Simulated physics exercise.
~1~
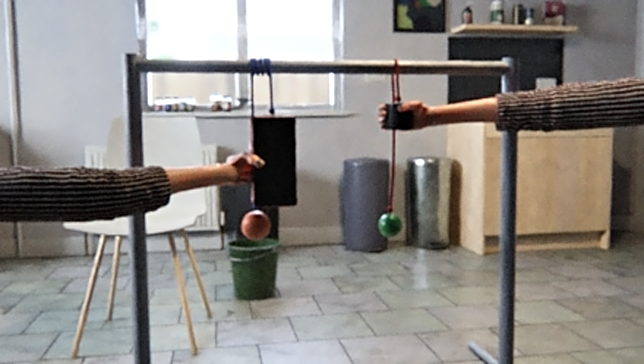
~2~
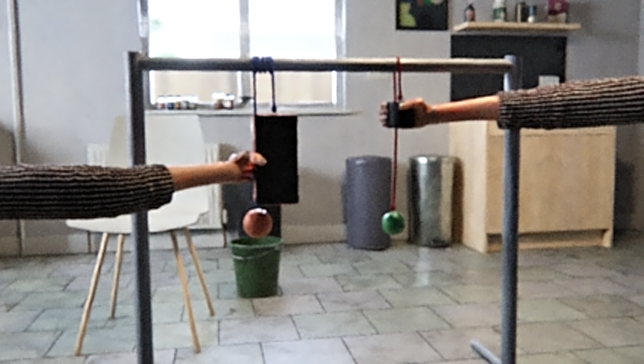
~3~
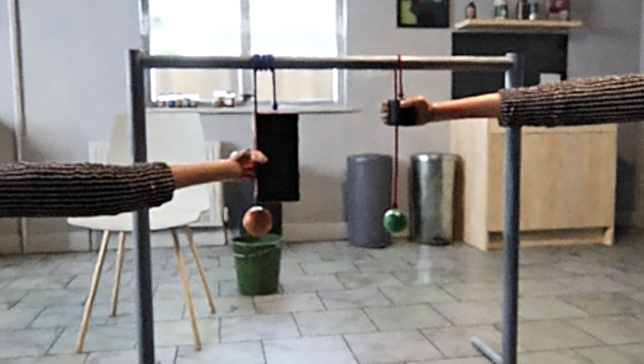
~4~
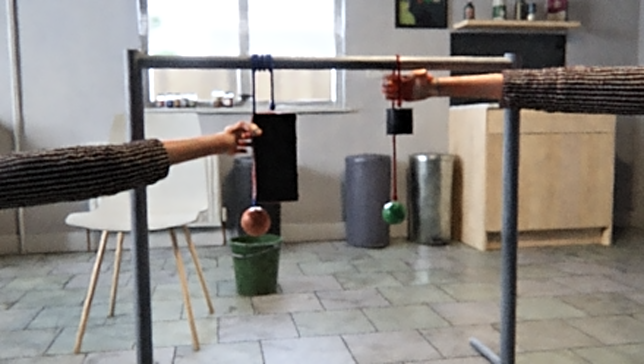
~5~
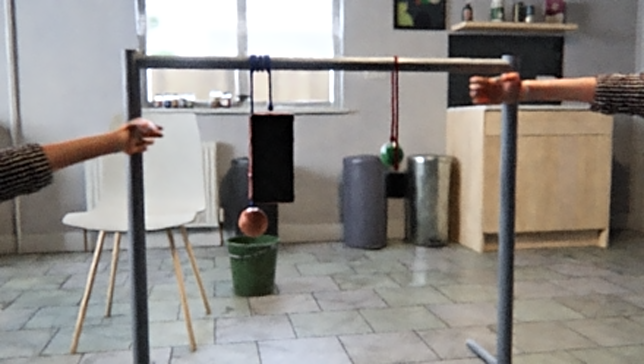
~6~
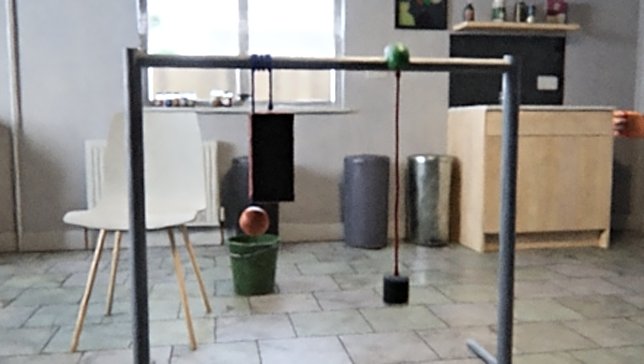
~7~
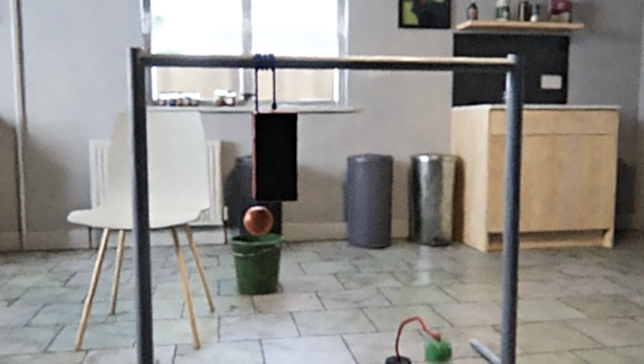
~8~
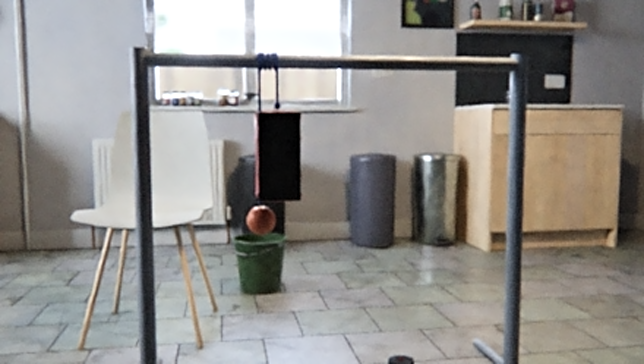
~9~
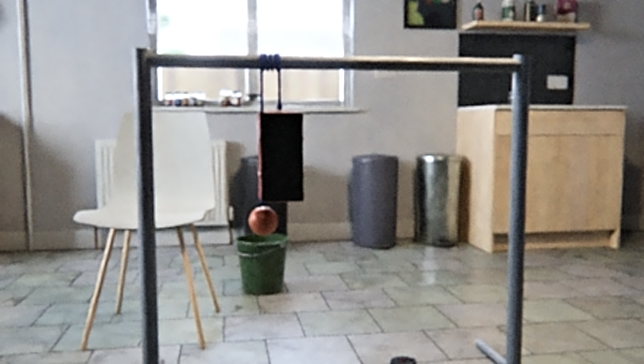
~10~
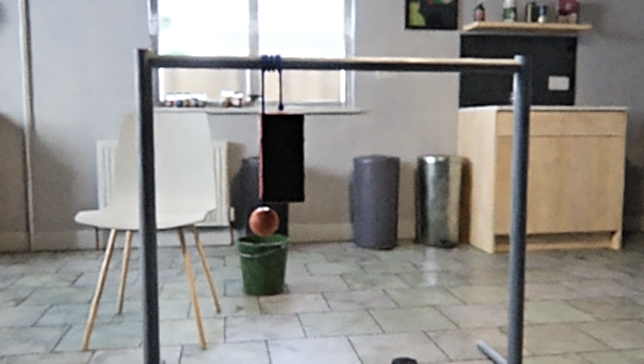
A small dark block and a green apple-like ball hang from a red cord looped over a horizontal rail, while a larger black case and an orange ball hang from cords on the left. Two hands in ribbed sleeves reach in from either side, holding the case and the block, then let go and draw back. The small block drops as the green ball rises to the rail. The cord slips off, and block, cord and ball land on the floor. The ball moves out of view, while the case and orange ball still hang in place.
